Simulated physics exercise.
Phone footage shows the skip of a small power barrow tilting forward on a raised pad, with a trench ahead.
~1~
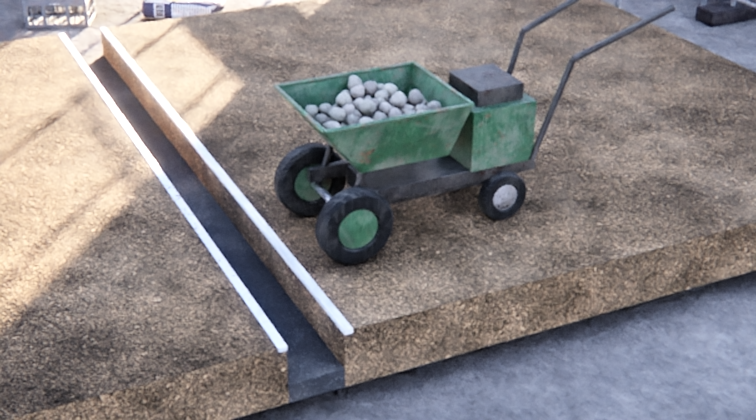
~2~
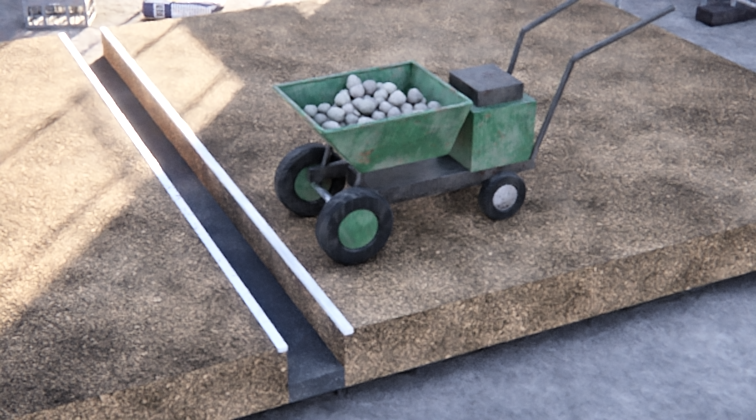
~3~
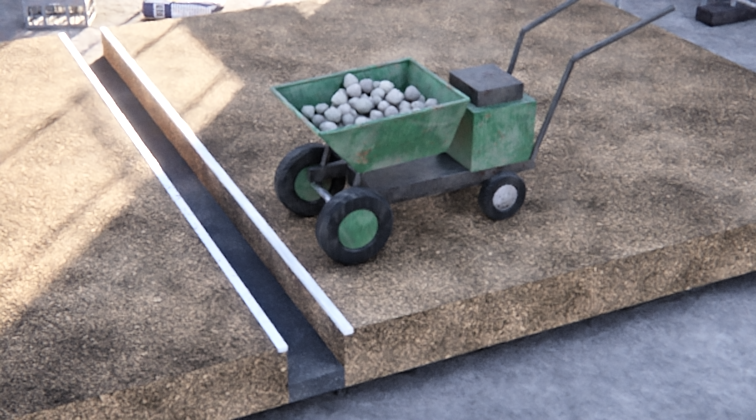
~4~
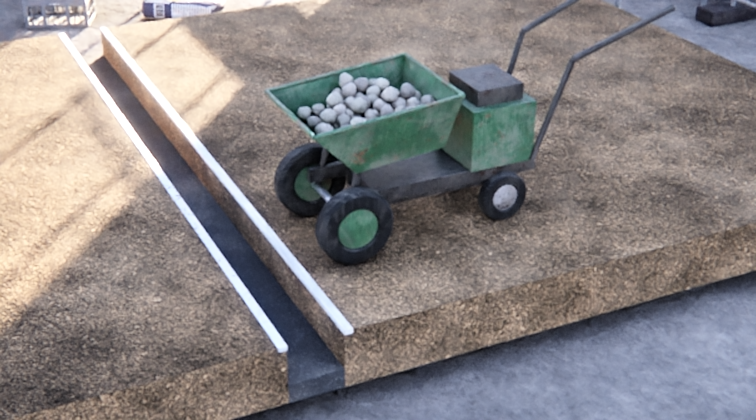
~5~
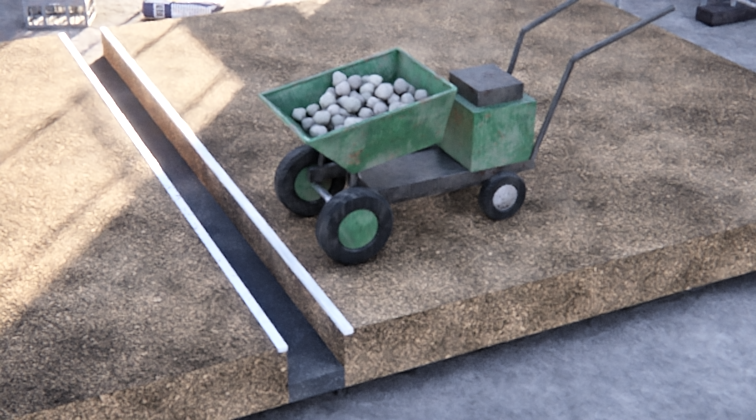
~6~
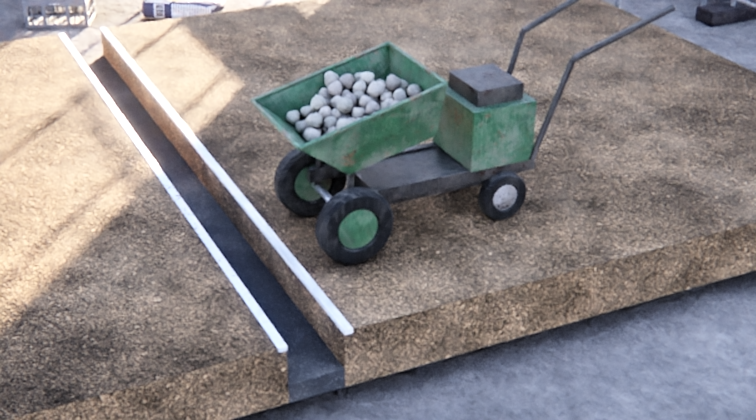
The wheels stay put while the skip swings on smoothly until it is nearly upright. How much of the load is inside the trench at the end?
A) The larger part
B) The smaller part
(B) The smaller part.
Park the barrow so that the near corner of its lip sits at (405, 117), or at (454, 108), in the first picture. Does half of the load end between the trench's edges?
The bulk / a minority.
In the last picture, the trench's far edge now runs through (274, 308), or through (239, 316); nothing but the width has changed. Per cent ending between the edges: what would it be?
In order: Some 0 per cent, then some 40 per cent.
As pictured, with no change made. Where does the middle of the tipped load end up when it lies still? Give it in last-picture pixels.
Resting centre, last picture - approx. (179, 263).
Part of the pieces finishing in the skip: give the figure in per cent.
It ends up near 15 per cent.
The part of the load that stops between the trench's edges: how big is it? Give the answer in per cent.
Close to 0 per cent.
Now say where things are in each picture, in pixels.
In the first picture, lip of the skip (325, 132), level; top of the load (385, 109), river pebbles; first edge of the trench (321, 296); far edge (258, 312), the trench under half as wide as the skip, and about as deep as wide.
In the second picture, lip of the skip (324, 133), level; top of the load (371, 105).
In the third picture, lip of the skip (320, 135), tipped barely; top of the load (383, 107).
In the fourth picture, lip of the skip (315, 138), tipped barely; top of the load (379, 106).
In the fifth picture, lip of the skip (308, 142), tipped a little; top of the load (384, 92).
In the sixth picture, lip of the skip (300, 148), tipped a little; top of the load (387, 99); first edge of the trench (321, 296); far edge (258, 312).
Just after the last frame, skip tipped steeply; every one in the skip.
A moment on, skip tipped right over; the larger part in the skip; roughly a quarter beyond it; just a few falling.
Further on, skip tipped right over; roughly a quarter in the skip; just a few in or heaped over the trench; the larger part beyond it.
When it is over, skip tipped right over; about a tenth in the skip; just a few in or heaped over the trench; the larger part beyond it.
